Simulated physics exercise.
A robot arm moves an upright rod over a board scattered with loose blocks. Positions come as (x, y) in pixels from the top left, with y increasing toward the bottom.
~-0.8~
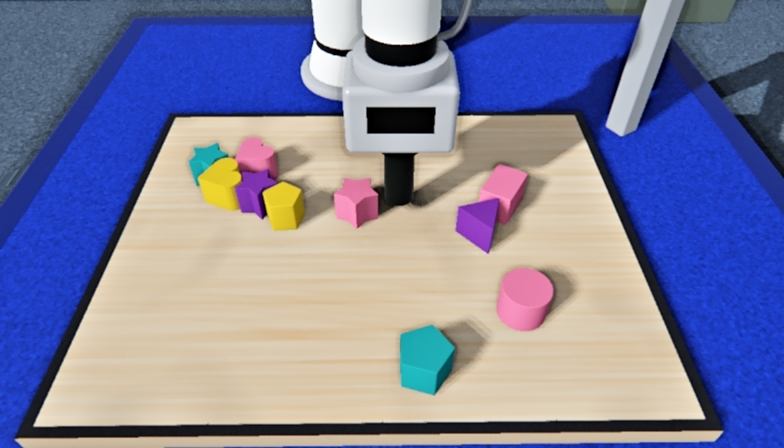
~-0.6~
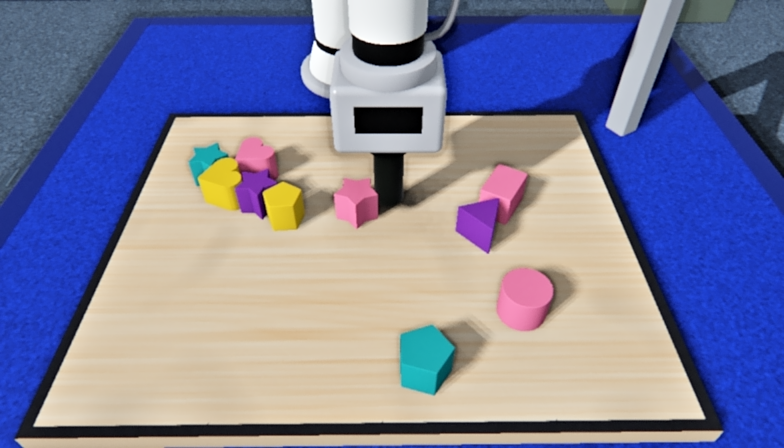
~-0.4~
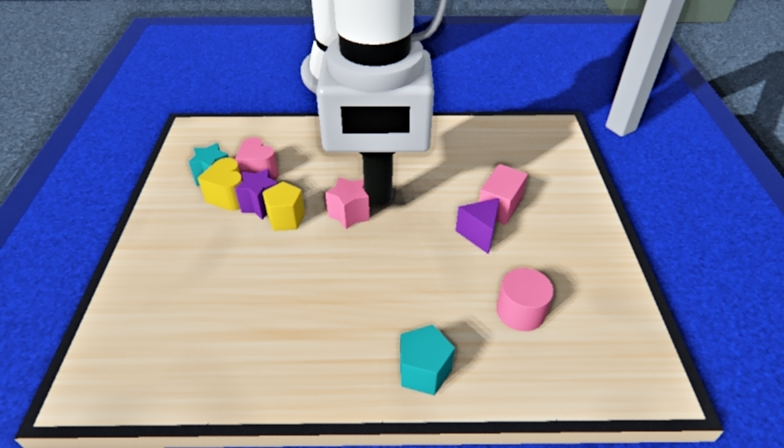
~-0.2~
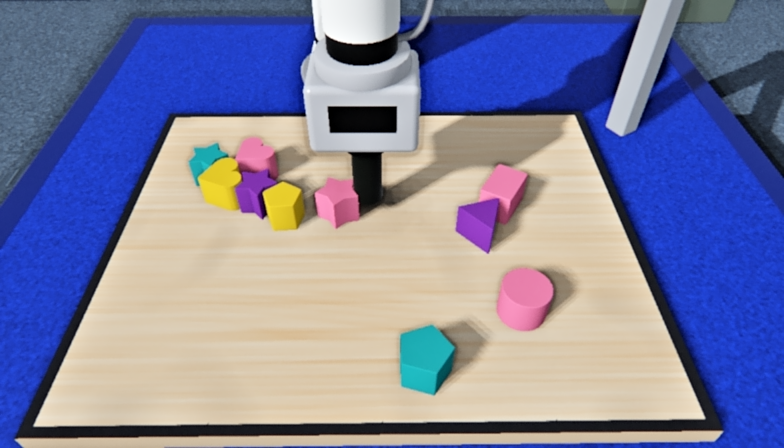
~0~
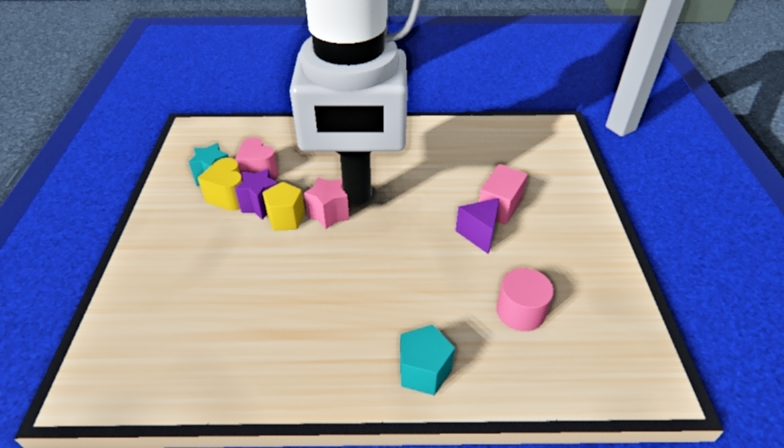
A pale wooden board with a black border lies on a blue surface, seen from above and in front by a still camera. Yellow, purple, teal and pink blocks cluster at upper left, with others to the right and a teal one near the bottom. A white robot arm's black rod slides slowly left, then pushes a pink star block a short way toward the yellow pentagonal block.
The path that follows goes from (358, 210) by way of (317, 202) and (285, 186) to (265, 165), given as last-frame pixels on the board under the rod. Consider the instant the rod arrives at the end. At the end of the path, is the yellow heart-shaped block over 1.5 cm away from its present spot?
No, it doesn't check out.
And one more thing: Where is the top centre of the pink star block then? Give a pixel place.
The top centre is at (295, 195).
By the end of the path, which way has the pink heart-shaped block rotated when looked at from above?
From above, the pink heart-shaped block will be seen to turn anti-clockwise.
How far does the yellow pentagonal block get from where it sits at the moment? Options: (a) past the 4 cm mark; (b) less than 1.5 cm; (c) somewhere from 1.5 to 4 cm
c (somewhere from 1.5 to 4 cm)
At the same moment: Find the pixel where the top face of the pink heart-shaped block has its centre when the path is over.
Its top middle will sit at (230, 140).
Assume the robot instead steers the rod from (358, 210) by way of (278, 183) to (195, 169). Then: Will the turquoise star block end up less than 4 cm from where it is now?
It seems not.
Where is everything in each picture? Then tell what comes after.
Rod's lower end (399, 197); yellow heart-shaped block (222, 173); pink heart-shaped block (254, 149); purple star block (256, 181); yellow pentagonal block (282, 195); pink star block (356, 189), in the first picture.
Rod (389, 197); blocks still, in the second picture.
Rod (378, 196); pink star block (348, 190), in the third picture.
Rod (368, 196); pink star block (338, 189), in the fourth picture.
Rod (357, 195); yellow heart-shaped block (222, 173); pink heart-shaped block (254, 149); purple star block (256, 181); yellow pentagonal block (282, 195); pink star block (327, 189), in the fifth picture.
What follows on the original path. One third of the way, rod (315, 188); purple star block (251, 183), turned 15° clockwise; yellow pentagonal block (263, 204), turned 20° clockwise; pink star block (298, 196), turned 55° anticlockwise.
Two thirds of the way, rod (282, 172); purple star block (251, 183), turned 15° clockwise; yellow pentagonal block (259, 207), turned 20° clockwise; pink star block (295, 195), turned 65° anticlockwise.
At the end, rod (262, 151); yellow heart-shaped block still; pink heart-shaped block (228, 139), turned 50° anticlockwise; purple star block (251, 183), turned 15° clockwise; yellow pentagonal block (259, 207), turned 20° clockwise; pink star block (295, 195), turned 65° anticlockwise.
